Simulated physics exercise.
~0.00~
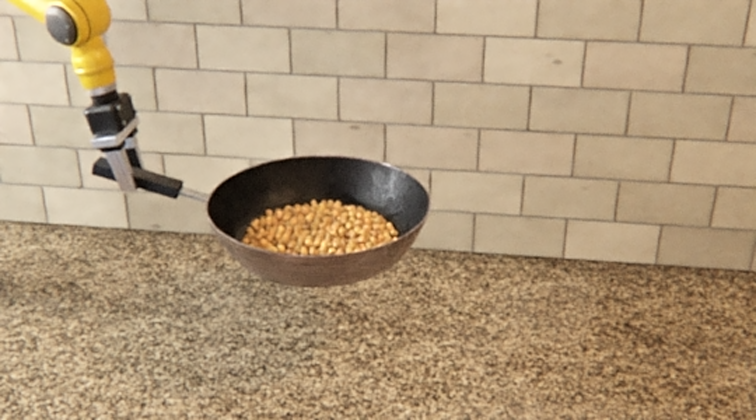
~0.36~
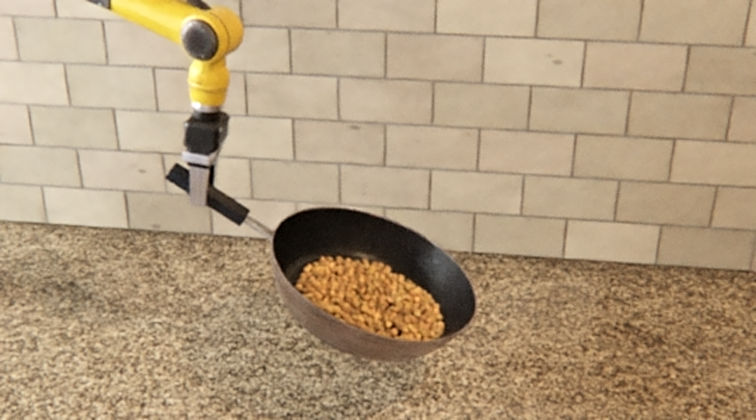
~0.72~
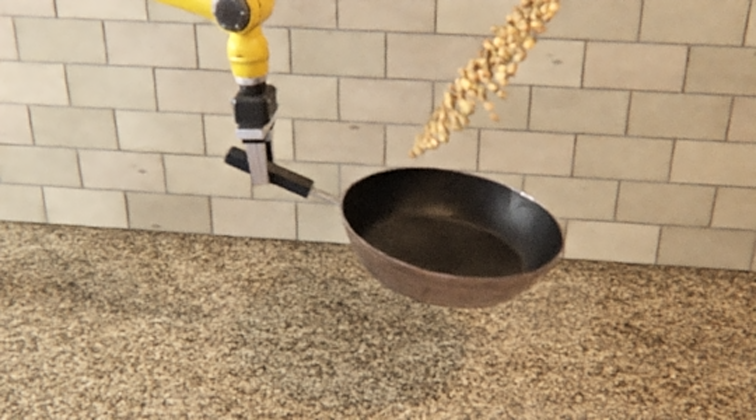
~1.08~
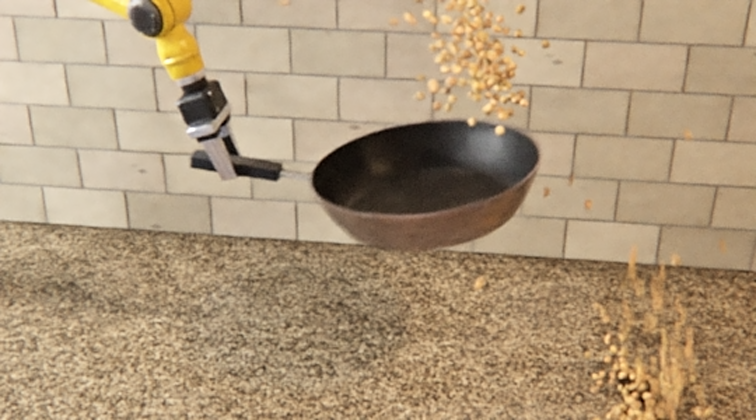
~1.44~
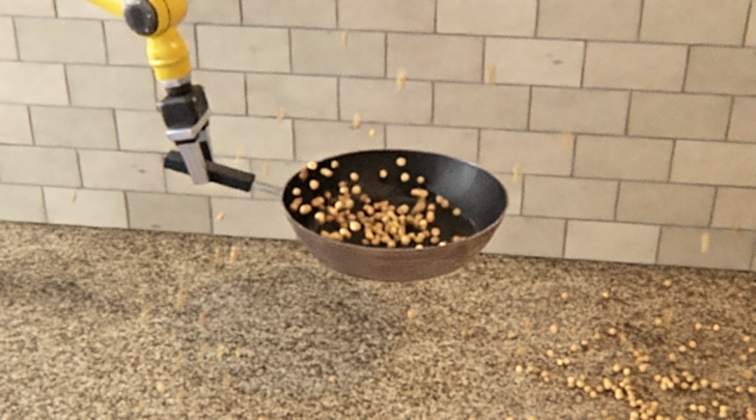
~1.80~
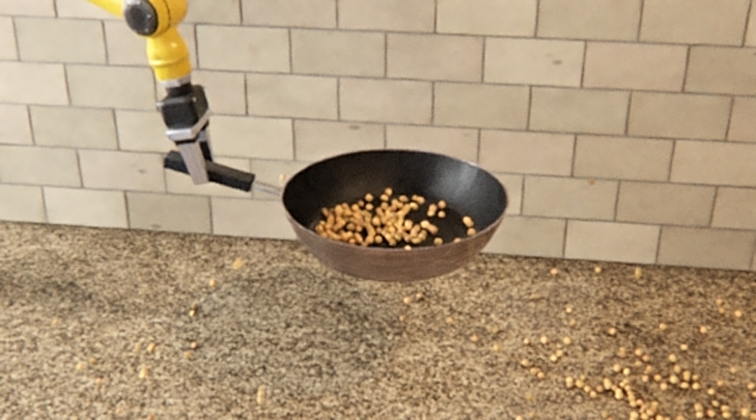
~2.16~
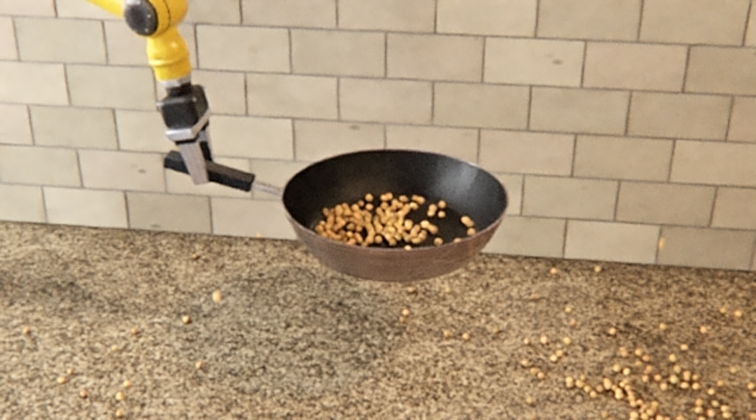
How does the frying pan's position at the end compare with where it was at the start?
The frying pan ends up farther to the right than where it started, at about the same height.
